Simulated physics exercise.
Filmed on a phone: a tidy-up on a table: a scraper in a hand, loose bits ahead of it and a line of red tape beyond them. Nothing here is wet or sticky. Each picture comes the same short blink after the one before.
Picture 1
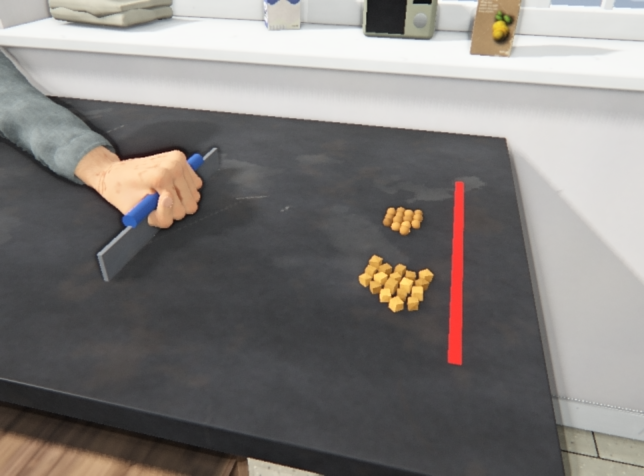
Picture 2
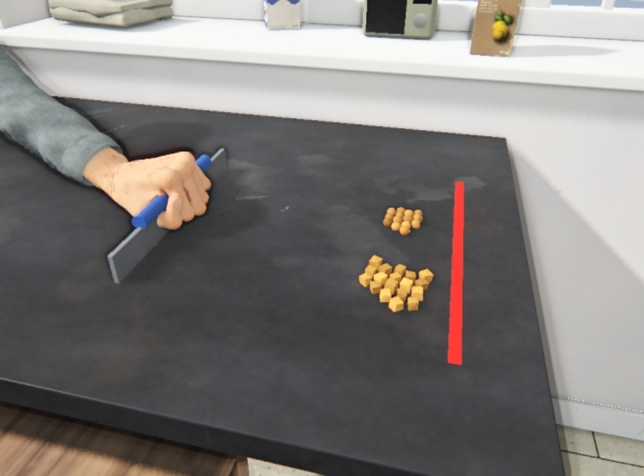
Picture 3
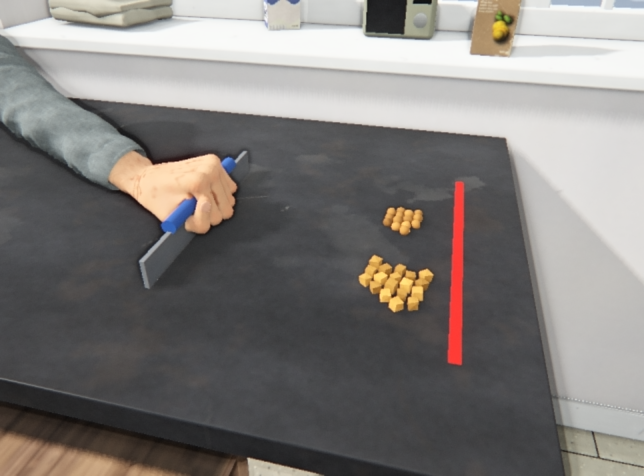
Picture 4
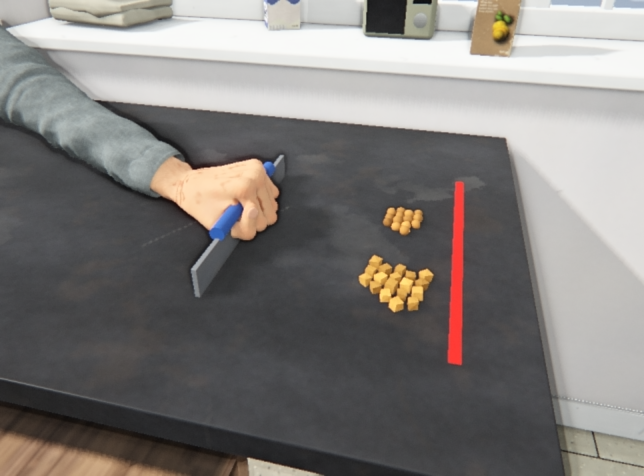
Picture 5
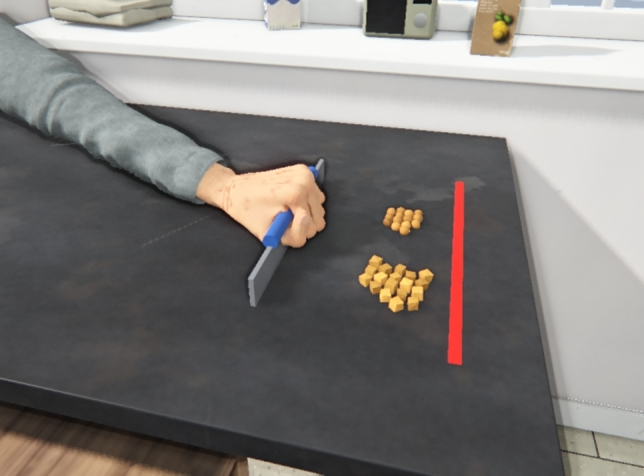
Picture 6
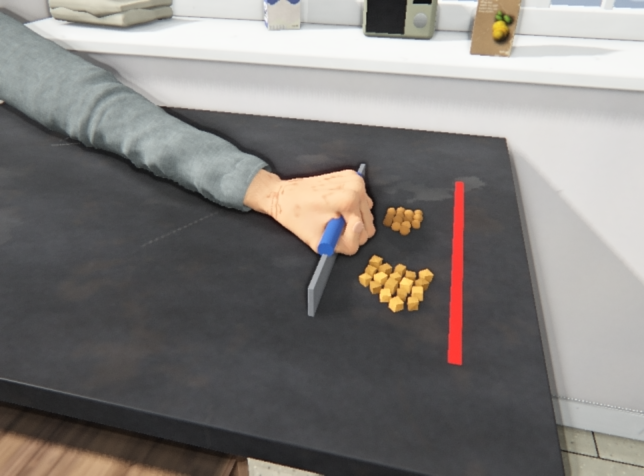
At the start, a hand grips a blue-handled scraper on the left of a dark table, with two batches of small golden bits near a red tape line. The hand slides the scraper rightward, slowly, then in larger shifts, until it is just left of the bits, which remain still.
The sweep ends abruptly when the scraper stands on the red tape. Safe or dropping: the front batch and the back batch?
Here the front batch tumbles over the end, in part at least, and the back batch tumbles over the end, in part at least.
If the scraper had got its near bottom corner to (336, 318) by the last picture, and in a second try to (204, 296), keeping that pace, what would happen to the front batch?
One: It partly drops off. Two: It stays on top.
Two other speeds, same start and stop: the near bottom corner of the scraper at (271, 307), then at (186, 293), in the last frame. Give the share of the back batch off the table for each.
About 100 and 0 per cent.
Then, 0.09 s on from there, scraper still moving, near (422, 224); front batch all on the table, its front near (453, 274); back batch all on the table, its front near (456, 213).
Then, 0.19 s on from there, scraper stopped at the red tape; front batch all on the table, its front near (538, 287); back batch all on the table, its front near (531, 218).
Then, 0.47 s on from there, scraper stopped at the red tape; front batch the whole lot over the edge; back batch the whole lot over the edge.
In the end, scraper stopped at the red tape; front batch the whole lot over the edge; back batch the whole lot over the edge.
